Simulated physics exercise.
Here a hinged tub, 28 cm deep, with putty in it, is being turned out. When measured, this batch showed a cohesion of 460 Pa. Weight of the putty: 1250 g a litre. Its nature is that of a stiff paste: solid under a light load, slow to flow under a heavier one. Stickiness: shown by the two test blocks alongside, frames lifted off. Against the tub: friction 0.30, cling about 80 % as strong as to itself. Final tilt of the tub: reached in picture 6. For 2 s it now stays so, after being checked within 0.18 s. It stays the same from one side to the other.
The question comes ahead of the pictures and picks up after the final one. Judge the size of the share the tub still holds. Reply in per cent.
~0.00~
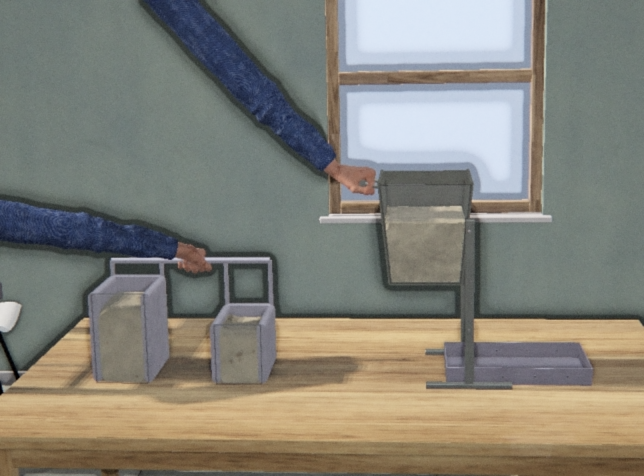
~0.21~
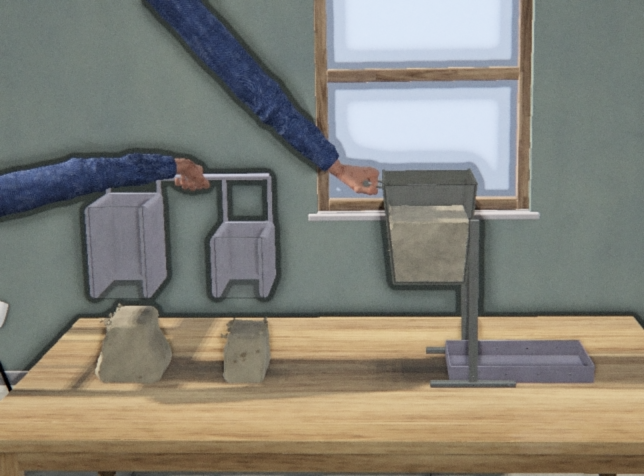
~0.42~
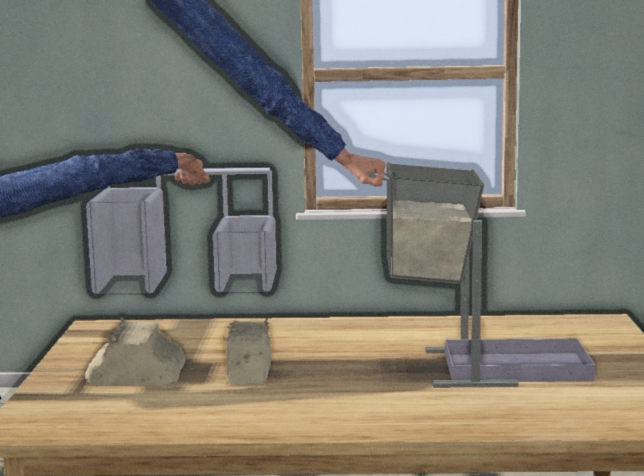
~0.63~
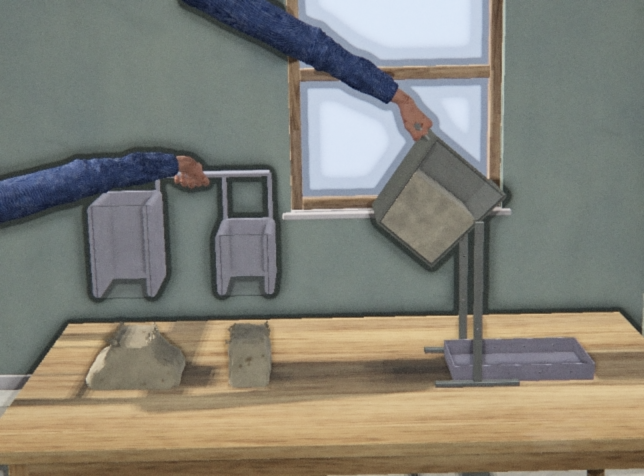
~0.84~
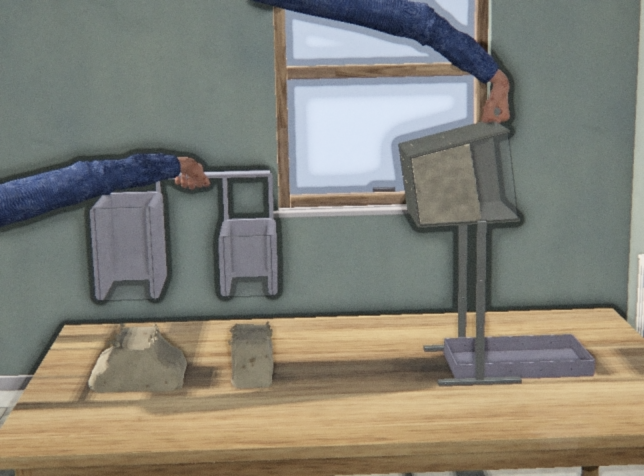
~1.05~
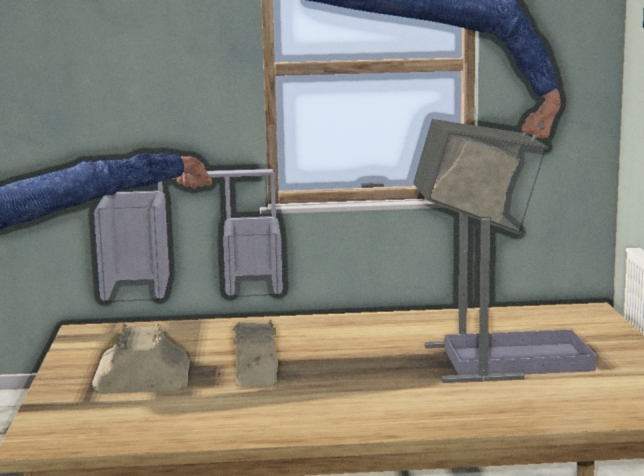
Some 0 per cent.
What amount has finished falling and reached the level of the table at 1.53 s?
About 55 per cent.
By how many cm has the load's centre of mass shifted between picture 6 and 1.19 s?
Roughly 9 cm.
After 1.19 s, the tub is at 106 degrees and holds 84 %.
After 1.36 s, the tub is at 106 degrees and holds 41 %.
After 1.53 s, the tub is at 106 degrees and holds 29 %.
After 1.70 s, the tub is at 106 degrees and holds 12 %.
After 3.05 s, at the end, the tub is at 106 degrees and holds 0 %.
